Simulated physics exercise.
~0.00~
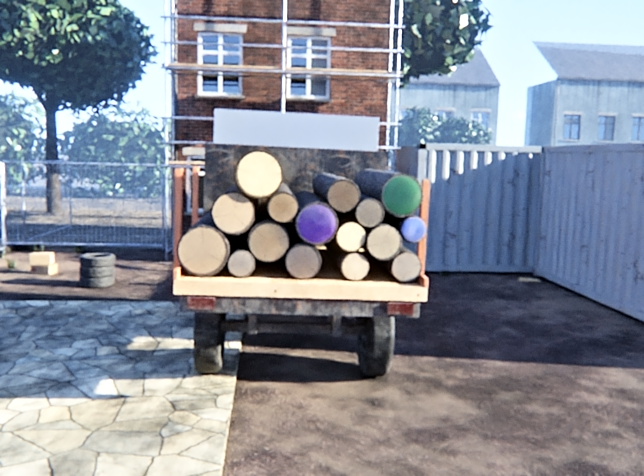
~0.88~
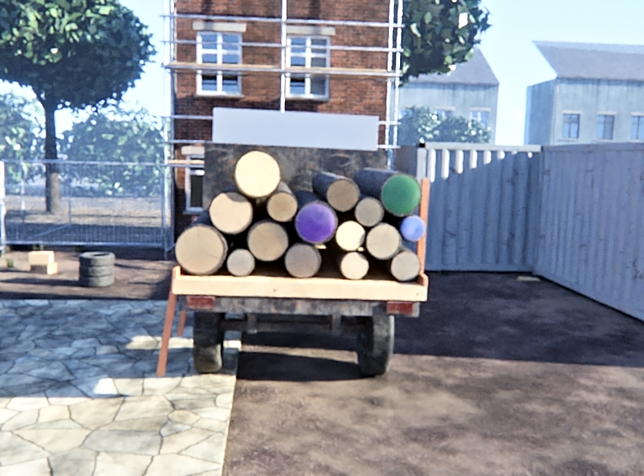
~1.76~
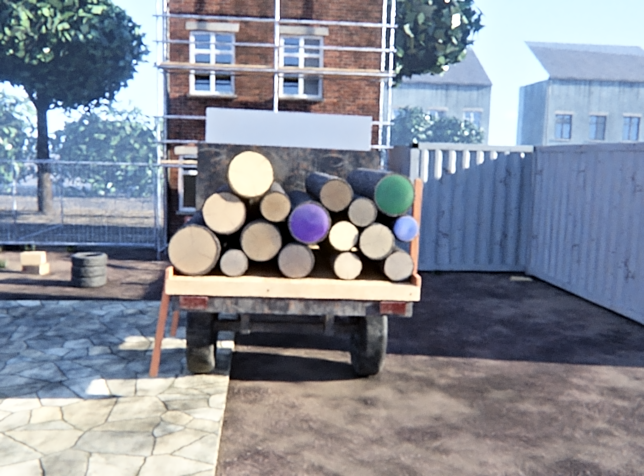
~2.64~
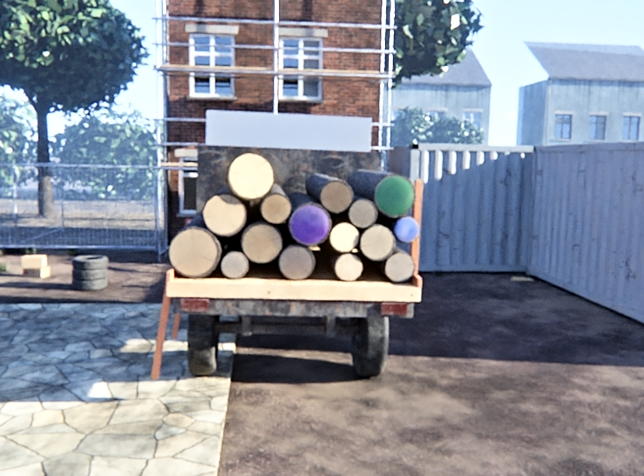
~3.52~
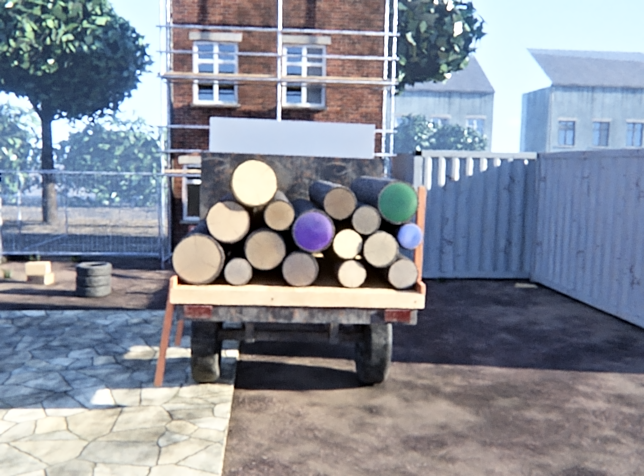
Paved yard beside a brick building, the left posts of a parked flatbed lorry dropping down while its stacked logs stay aboard.
